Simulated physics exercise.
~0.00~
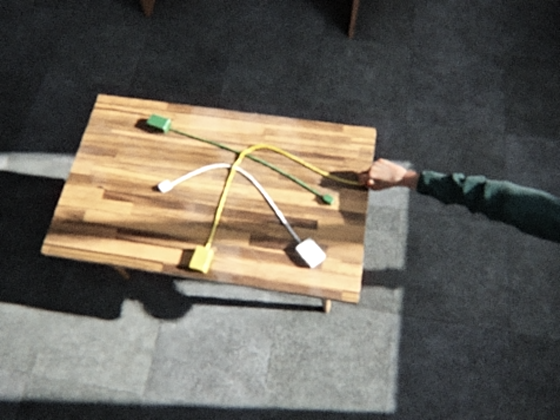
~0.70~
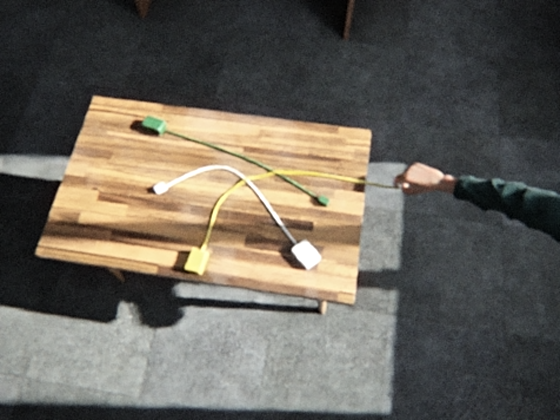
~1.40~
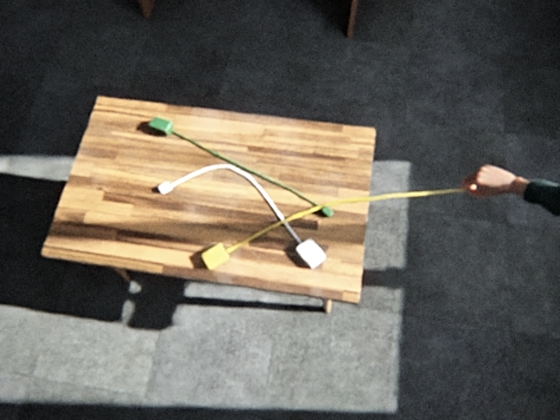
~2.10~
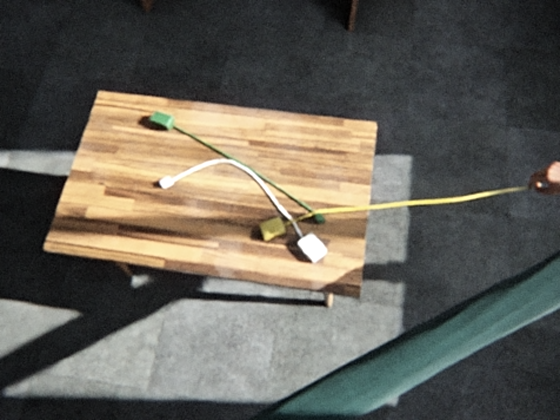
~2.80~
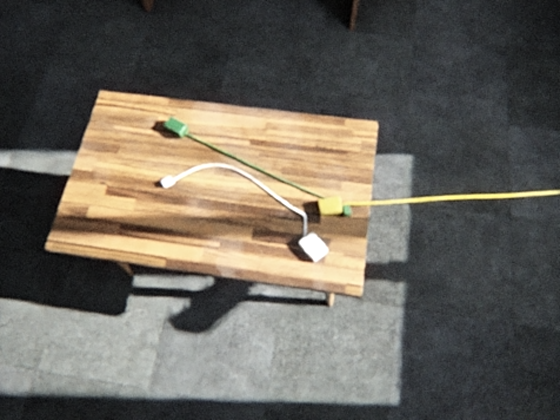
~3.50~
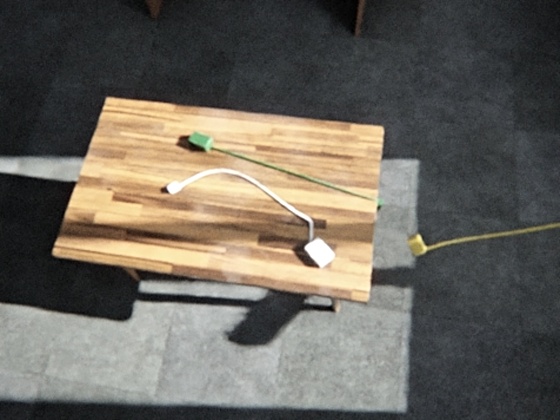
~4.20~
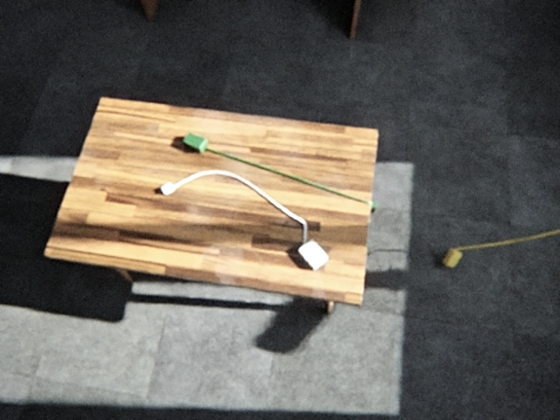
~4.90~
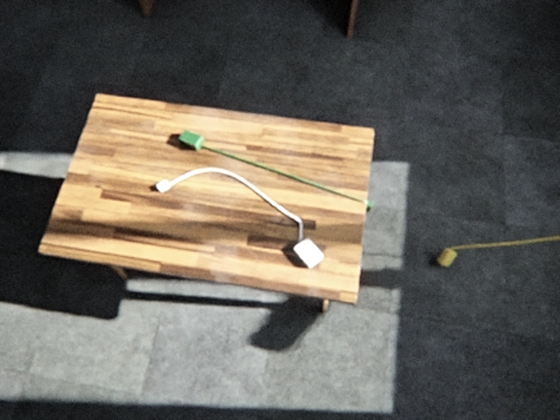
A hand in a dark green sleeve grips the end of a yellow lead at the right edge of a striped wooden table, seen from above on a grey floor crossed by sunlight and shadow. The yellow lead overlaps a green one stretching from the upper left and a white one curving across the middle. The hand pulls rightward, dragging the yellow charger from the lower left across the tabletop. Near the right edge the charger meets the green plug, and the green lead shifts right with it. The yellow charger drops off the edge, leaving the green plug tipped at the rim and the white charger in place.
